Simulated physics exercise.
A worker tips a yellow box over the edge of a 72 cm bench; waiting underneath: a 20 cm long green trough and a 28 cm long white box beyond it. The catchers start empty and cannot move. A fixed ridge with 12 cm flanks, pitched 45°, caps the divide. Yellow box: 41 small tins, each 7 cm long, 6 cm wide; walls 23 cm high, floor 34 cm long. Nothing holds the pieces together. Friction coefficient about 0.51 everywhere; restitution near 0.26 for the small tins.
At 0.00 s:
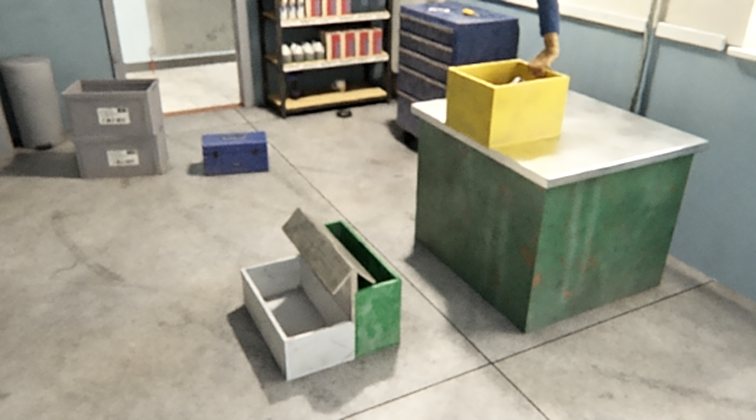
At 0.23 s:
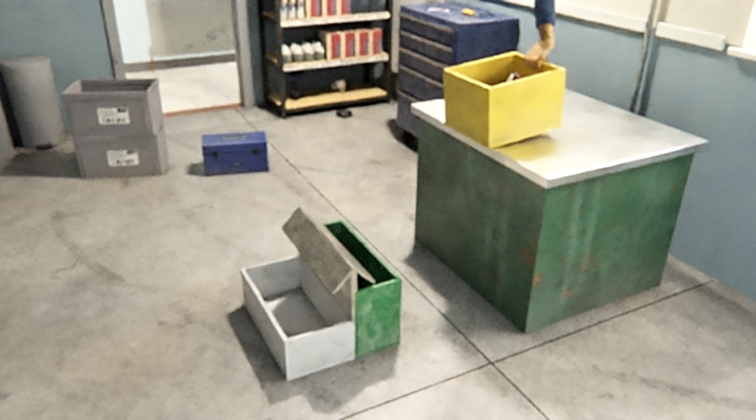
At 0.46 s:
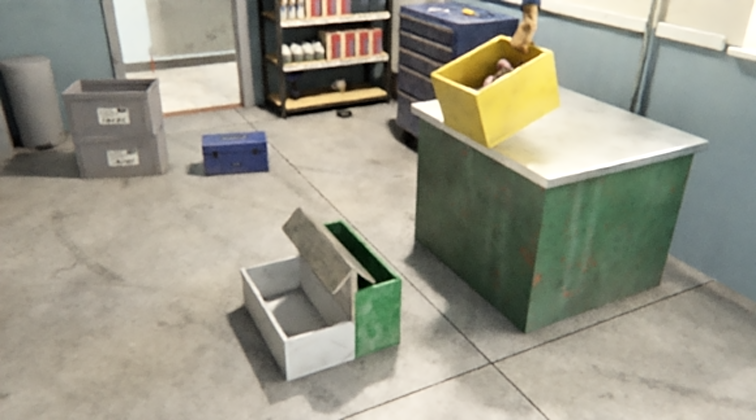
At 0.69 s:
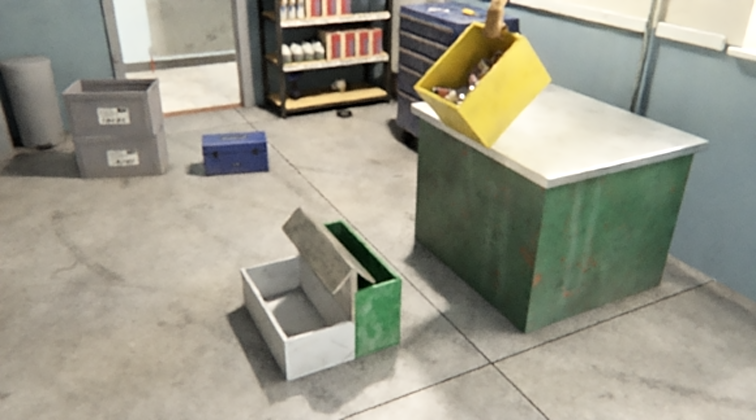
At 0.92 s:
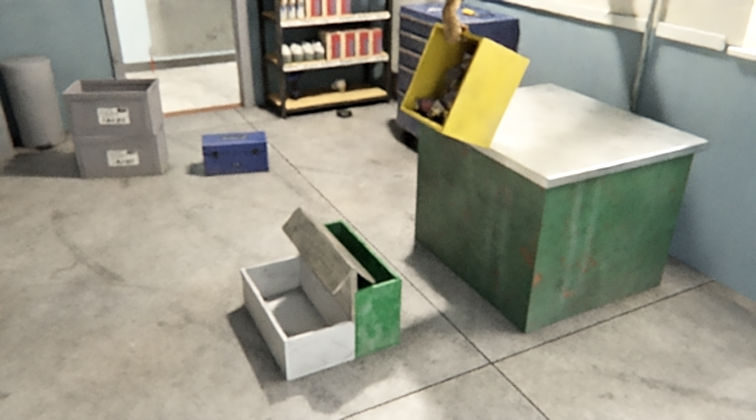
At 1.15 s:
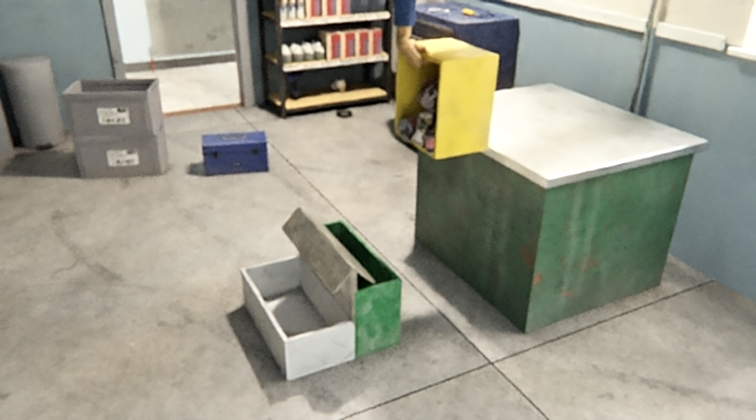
A yellow box on a green bench tilts leftward onto its side, guided by a hand.
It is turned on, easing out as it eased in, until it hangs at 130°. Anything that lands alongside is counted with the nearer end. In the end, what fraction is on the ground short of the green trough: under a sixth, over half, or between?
Ending on the ground short of the green trough: Over half of them.
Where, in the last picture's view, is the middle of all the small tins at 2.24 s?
Near (392, 291).
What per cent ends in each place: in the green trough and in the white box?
About 15 and 0 per cent.
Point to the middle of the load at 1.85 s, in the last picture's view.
At about (390, 272).
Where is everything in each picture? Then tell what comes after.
In the first picture (we follow the rim corner now nearest the camera), yellow box at (497, 87); green trough at (357, 291); tilt 0°; nothing out yet.
The second picture shows yellow box at (492, 88); tilt 6°.
The third picture shows yellow box at (478, 93); tilt 21°.
The fourth picture shows yellow box at (459, 106); tilt 42°.
The fifth picture shows yellow box at (443, 129); tilt 66°.
The sixth picture shows yellow box at (435, 155); green trough at (357, 291); tilt 89°; 1 out, the lowest tin at (406, 131).
After 1.32 s, tilt 105°; 35 still in the yellow box and 6 in the air.
After 1.54 s, tilt 121°; 22 still in the yellow box, 2 in the green trough, 1 on the ground short of the green trough and 16 in the air.
After 1.85 s, tilt 130°; 3 still in the yellow box, 7 in the green trough, 14 on the ground short of the green trough and 17 in the air.
When it is over (at 2.24 s), 7 in the green trough and 34 on the ground short of the green trough. Asked share, 34 of 41, 83 per cent.
